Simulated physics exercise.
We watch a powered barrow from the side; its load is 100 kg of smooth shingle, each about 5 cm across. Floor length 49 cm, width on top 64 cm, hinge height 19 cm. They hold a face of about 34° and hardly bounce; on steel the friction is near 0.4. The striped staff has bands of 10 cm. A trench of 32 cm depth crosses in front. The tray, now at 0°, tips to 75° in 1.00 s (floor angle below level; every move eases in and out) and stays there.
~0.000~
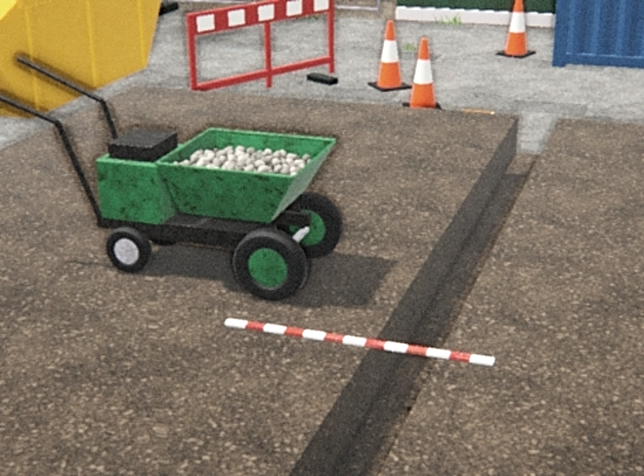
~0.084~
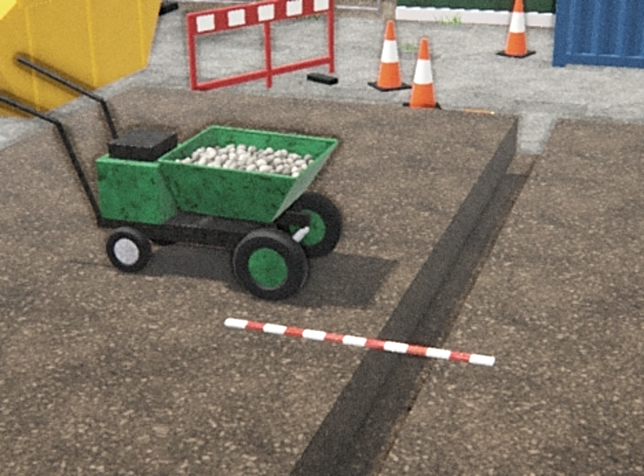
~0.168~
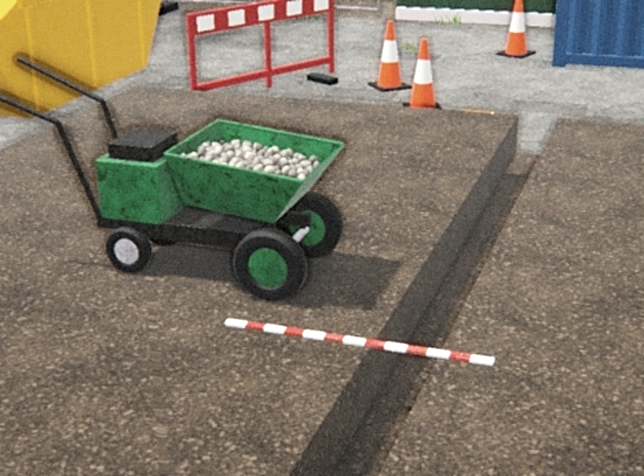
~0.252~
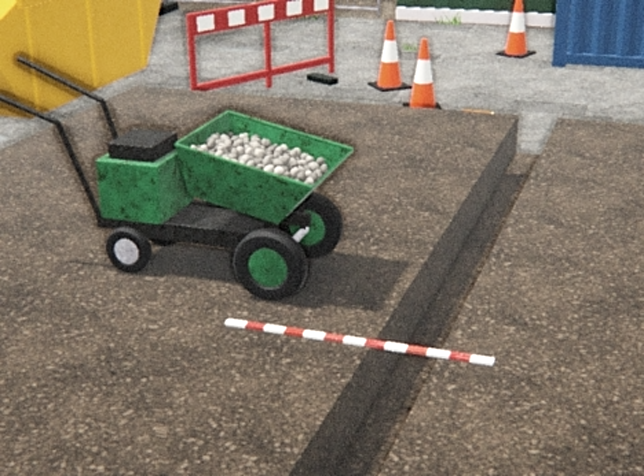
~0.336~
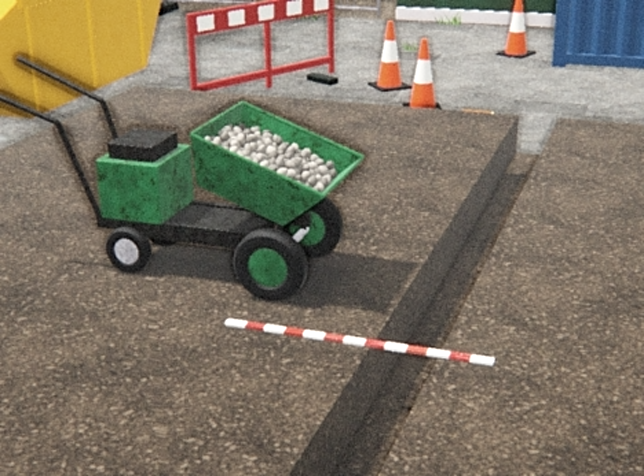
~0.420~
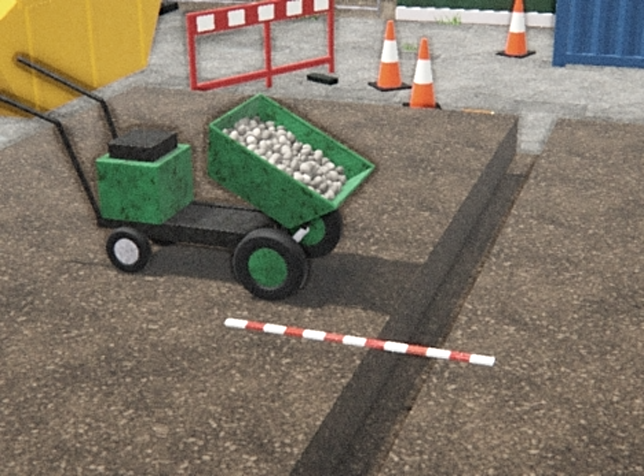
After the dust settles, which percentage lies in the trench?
About 97 per cent.
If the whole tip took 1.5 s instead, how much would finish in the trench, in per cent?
It would be near 95 per cent.
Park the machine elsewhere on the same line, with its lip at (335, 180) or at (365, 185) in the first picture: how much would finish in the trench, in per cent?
First some 65, then 30 per cent.
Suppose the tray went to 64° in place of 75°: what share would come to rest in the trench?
It would be near 70 per cent.
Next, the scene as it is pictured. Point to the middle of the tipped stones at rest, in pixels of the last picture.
Their middle is at about (433, 337).
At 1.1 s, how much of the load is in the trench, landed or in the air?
Some 45 per cent.
After 0.8 s the floor is at 63°; 100 % in the tray; the foremost stones are at (375, 239).
After 1.1 s the floor is at 75°; 50 % in the tray, 6 % short of the trench, 44 % in the trench; the foremost stones are at (458, 343).
After 1.5 s the floor is at 75°; 18 % in the tray, 6 % short of the trench, 75 % in the trench, 1 % past the trench; the foremost stones are at (504, 315).
After 3.4 s the floor is at 75°; 0 % in the tray, 3 % short of the trench, 97 % in the trench, 1 % past the trench; the foremost stones are at (541, 321).
